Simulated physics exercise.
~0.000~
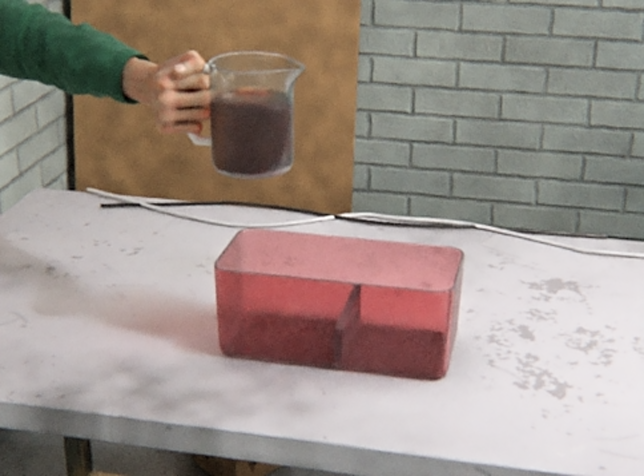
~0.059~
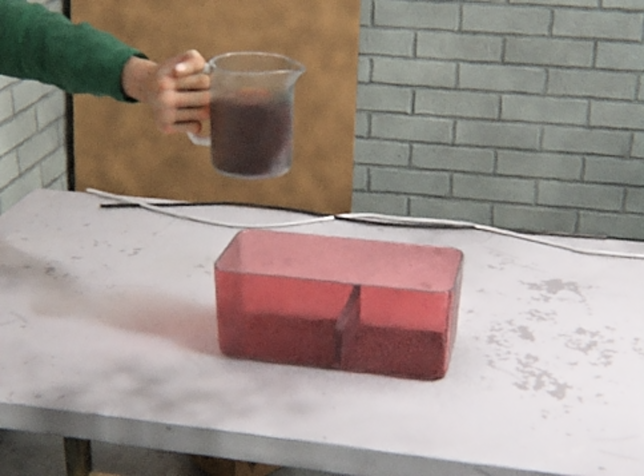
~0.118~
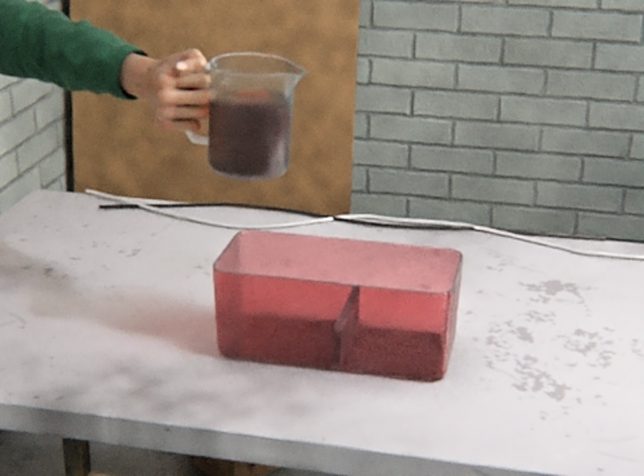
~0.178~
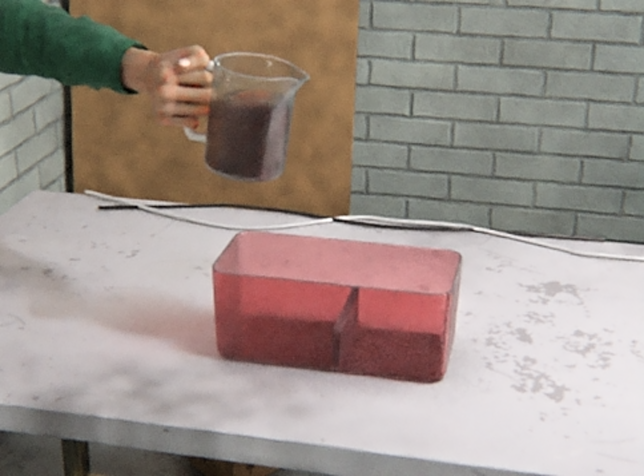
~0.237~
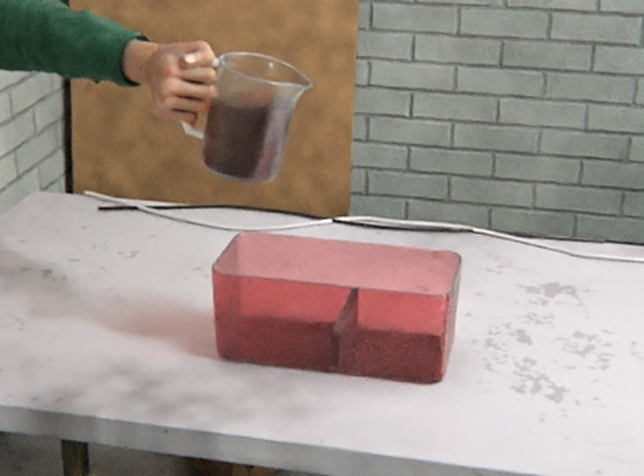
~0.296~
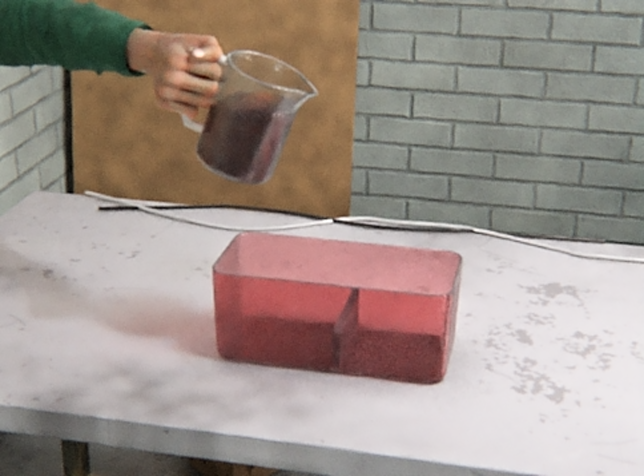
A hand holds a jug of dark liquid and gently tilts it to the right.
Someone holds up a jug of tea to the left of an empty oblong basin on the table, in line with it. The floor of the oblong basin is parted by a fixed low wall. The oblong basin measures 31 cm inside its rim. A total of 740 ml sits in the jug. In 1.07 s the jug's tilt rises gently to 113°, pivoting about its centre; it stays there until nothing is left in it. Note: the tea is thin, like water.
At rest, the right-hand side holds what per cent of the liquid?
It holds some 76 in every hundred.
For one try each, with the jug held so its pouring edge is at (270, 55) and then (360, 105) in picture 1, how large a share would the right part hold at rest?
15 then 85 %.
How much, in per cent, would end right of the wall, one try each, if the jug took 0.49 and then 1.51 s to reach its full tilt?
70 per cent first, 80 per cent second.
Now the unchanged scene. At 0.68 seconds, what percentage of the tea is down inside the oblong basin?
1 %, give or take.
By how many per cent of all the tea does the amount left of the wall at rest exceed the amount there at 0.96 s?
Near 20 in a hundred.
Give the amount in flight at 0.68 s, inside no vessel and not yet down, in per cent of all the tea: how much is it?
I'd say close to 14 per cent.
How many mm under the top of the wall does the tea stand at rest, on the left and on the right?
On the left it's about 46 mm; on the right, about 24 mm.
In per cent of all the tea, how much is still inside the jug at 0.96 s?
About 24 percent.
After 0.68 s the tilt is 80° and 85 per cent is still to pour, 0 is left of the wall and 1 right of it.
After 0.96 s the tilt is 110° and 25 per cent is still to pour, 2 is left of the wall and 47 right of it.
After 1.25 s the tilt is 113° and 1 per cent is still to pour, 18 is left of the wall and 75 right of it.
After 1.57 s the tilt is 113° and 0 per cent is still to pour, 21 is left of the wall and 76 right of it.
In the end 21 per cent lies left of the wall, 76 right of it and 2 outside.
